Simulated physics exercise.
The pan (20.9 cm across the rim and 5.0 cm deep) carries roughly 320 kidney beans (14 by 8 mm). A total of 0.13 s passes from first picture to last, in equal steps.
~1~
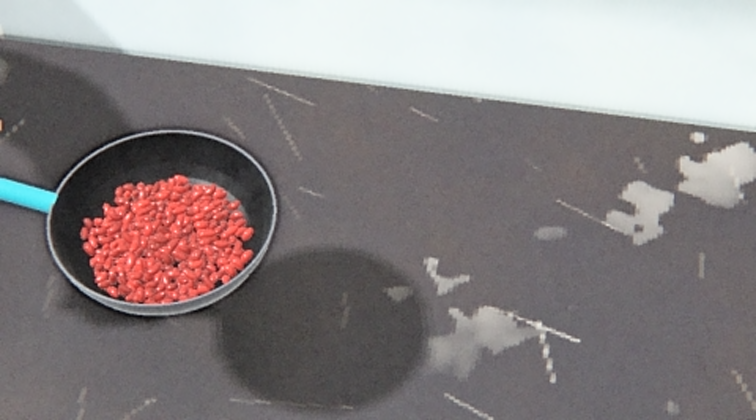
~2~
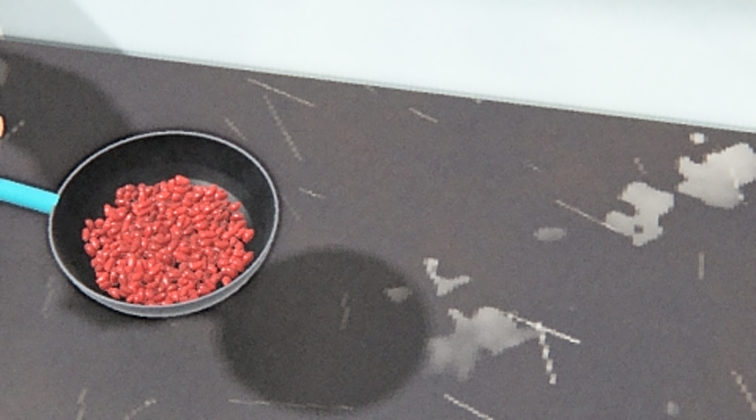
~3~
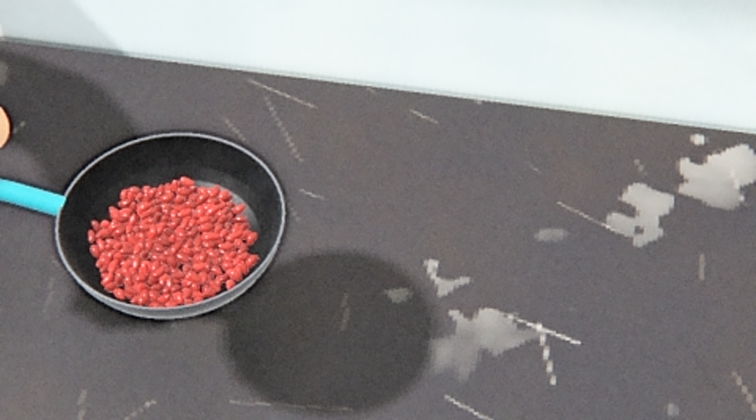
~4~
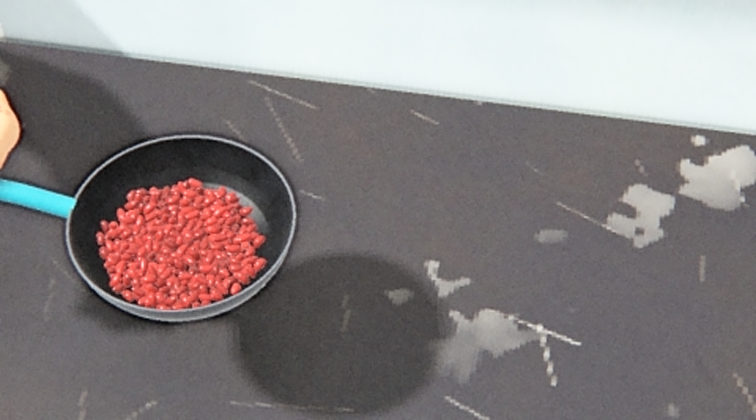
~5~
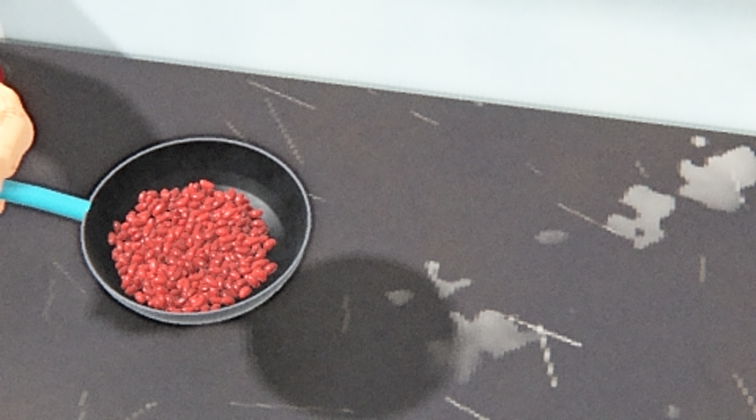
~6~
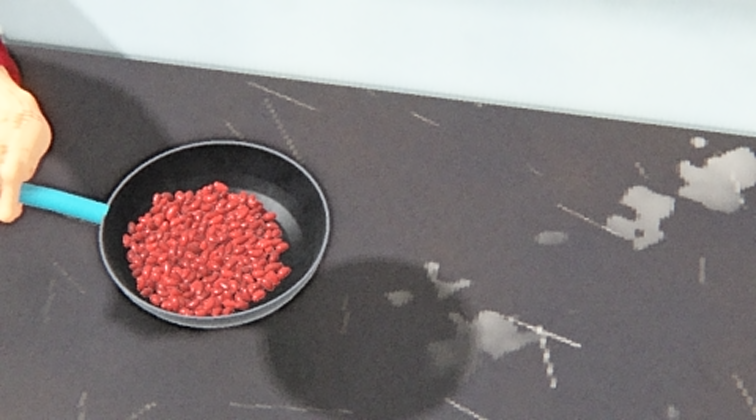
A hand at the left edge, with a bit of red sleeve showing late in the clip, holds the turquoise handle of a black pan over a dark, scratched surface, seen from above. Red kidney beans are heaped in the pan, with pale patches at right and a light band along the top. The hand slides the level pan slowly rightward, gradually quickening, while the view stays still.
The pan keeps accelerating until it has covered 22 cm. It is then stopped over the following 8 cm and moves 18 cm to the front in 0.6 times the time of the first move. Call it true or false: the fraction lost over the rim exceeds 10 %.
True.
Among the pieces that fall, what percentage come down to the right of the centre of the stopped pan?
It comes to around 90 in a hundred.
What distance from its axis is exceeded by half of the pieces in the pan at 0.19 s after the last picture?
Some 5.0 cm.
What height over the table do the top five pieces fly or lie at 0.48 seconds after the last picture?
Height: Roughly 20 centimetres.
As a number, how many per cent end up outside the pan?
Close to 15 in a hundred.
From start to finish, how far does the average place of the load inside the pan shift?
It moves some 4.5 cm.
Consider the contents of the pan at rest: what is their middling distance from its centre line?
That would be about 6.5 centimetres.
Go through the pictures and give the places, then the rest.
Pan at (180, 307); tilt 0 degrees; moved 0.0 cm; leading edge at (273, 229); top of the load at (141, 187), in the first frame.
Pan at (182, 308); tilt 0 degrees; moved 0.2 cm; leading edge at (275, 230); top of the load at (142, 188), in the second frame.
Pan at (188, 310); tilt 0 degrees; moved 0.8 cm; leading edge at (281, 232); top of the load at (146, 190), in the third frame.
Pan at (198, 313); tilt 0 degrees; moved 1.8 cm; leading edge at (292, 234); top of the load at (154, 192), in the fourth frame.
Pan at (211, 316); tilt 0 degrees; moved 3.1 cm; leading edge at (307, 237); top of the load at (165, 194), in the fifth frame.
Pan at (228, 320); tilt 0 degrees; moved 4.9 cm; leading edge at (326, 240); top of the load at (225, 196), in the sixth frame.
Then, 0.19 s after the last picture, tilt 0 degrees; pan 100 %; middle of all pieces near (445, 283).
Then, 0.34 s after the last picture, tilt 0 degrees; pan 95 %, in the air 5 %; middle of all pieces near (547, 307).
Then, 0.48 s after the last picture, tilt 0 degrees; pan 85 %, in the air 15 %.
Then, 0.62 s after the last picture, tilt 0 degrees; fallen behind where it stops 5 %, fallen right of where it stops 10 %, pan 85 %.
In the end, fallen behind where it stops 5 %, fallen right of where it stops 10 %, pan 85 %.
